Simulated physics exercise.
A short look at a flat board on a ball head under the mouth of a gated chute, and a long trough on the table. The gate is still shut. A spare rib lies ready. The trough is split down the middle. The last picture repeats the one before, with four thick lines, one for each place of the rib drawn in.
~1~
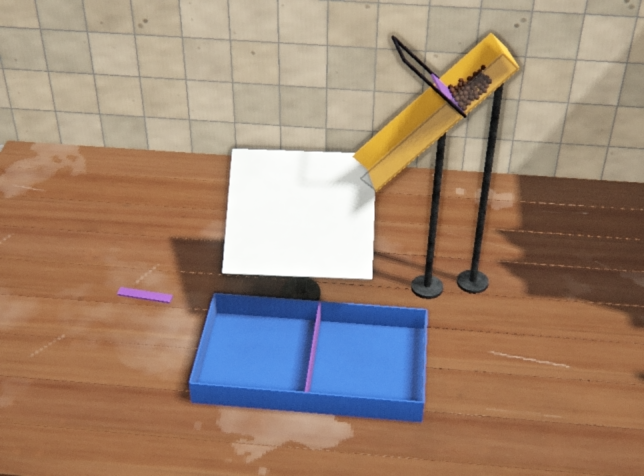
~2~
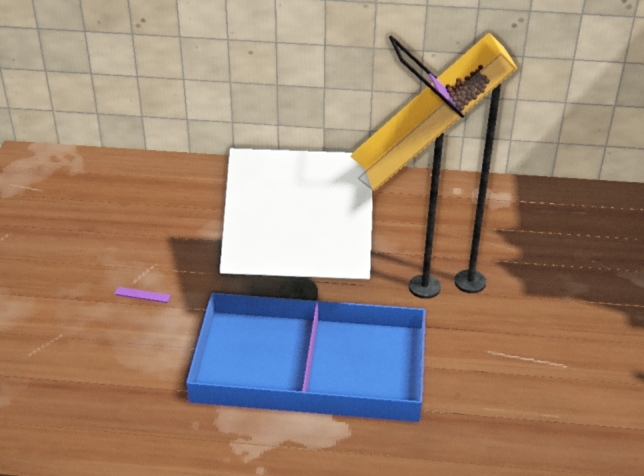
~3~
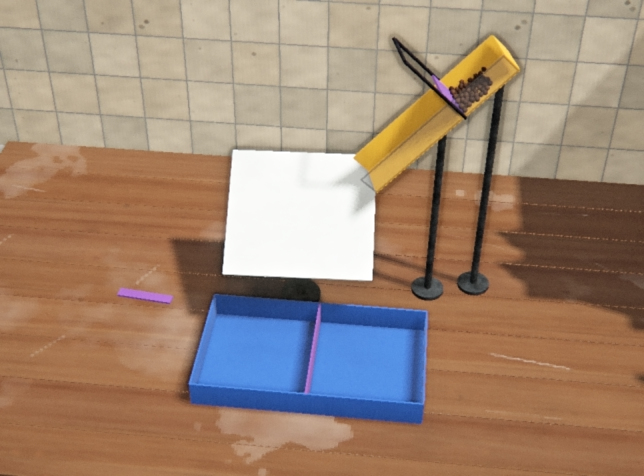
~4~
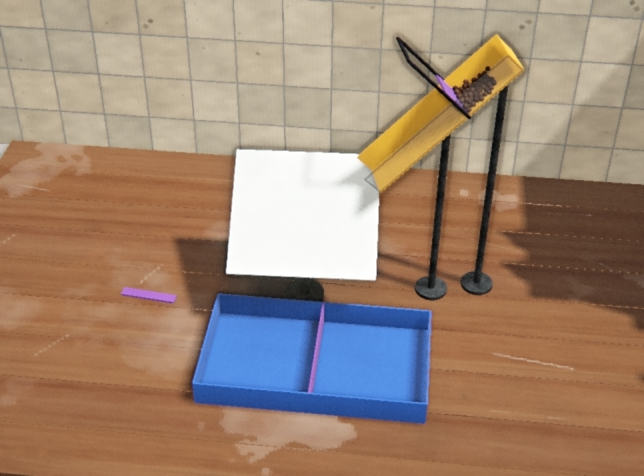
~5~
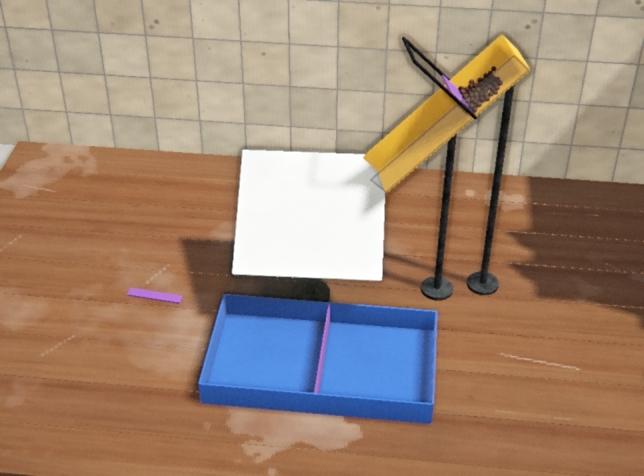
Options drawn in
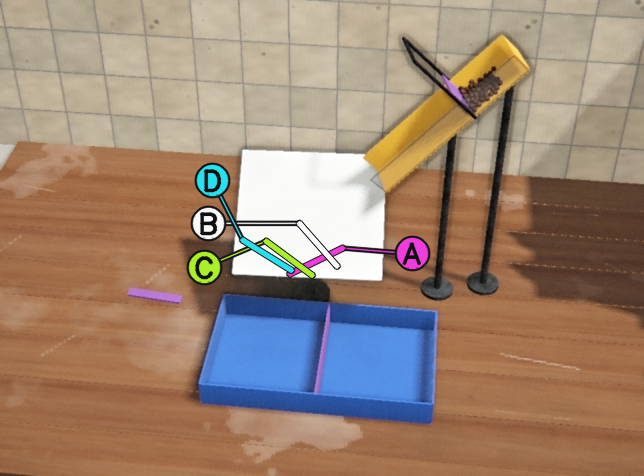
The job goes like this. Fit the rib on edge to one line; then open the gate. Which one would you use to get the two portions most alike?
Take C.
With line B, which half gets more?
More lands on the right.
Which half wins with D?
Left.
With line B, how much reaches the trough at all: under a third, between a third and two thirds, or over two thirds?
Line B gives over two thirds.
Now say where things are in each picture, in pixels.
Load behind the gate (470, 92), allspice berries; lip of the chute (372, 180), sloping fairly steeply, in the first frame.
Middle of the board (298, 212), tilted fairly steeply; middle of its low edge (295, 275); of its high edge (302, 151), in the second frame.
Front corners of the trough (190, 384) and (423, 404); front end of its middle wall (306, 394); gate still shut (440, 88), in the third frame.
Middle of the load (474, 93); lip (376, 181), in the fourth frame.
Middle of the load (480, 93); lip (382, 181), in the fifth frame.
On the marked copy, line A from (342, 248) to (289, 273); line B from (299, 223) to (337, 266); line C from (265, 241) to (312, 275); line D from (242, 240) to (291, 270).
With A, of what is caught, almost all in the left half, about a tenth in the right.
With B, of what is caught, roughly a quarter in the left half, the larger part in the right.
With C, of what is caught, roughly a third in the left half, roughly two thirds in the right.
With D, of what is caught, almost all in the left half, about a tenth in the right.
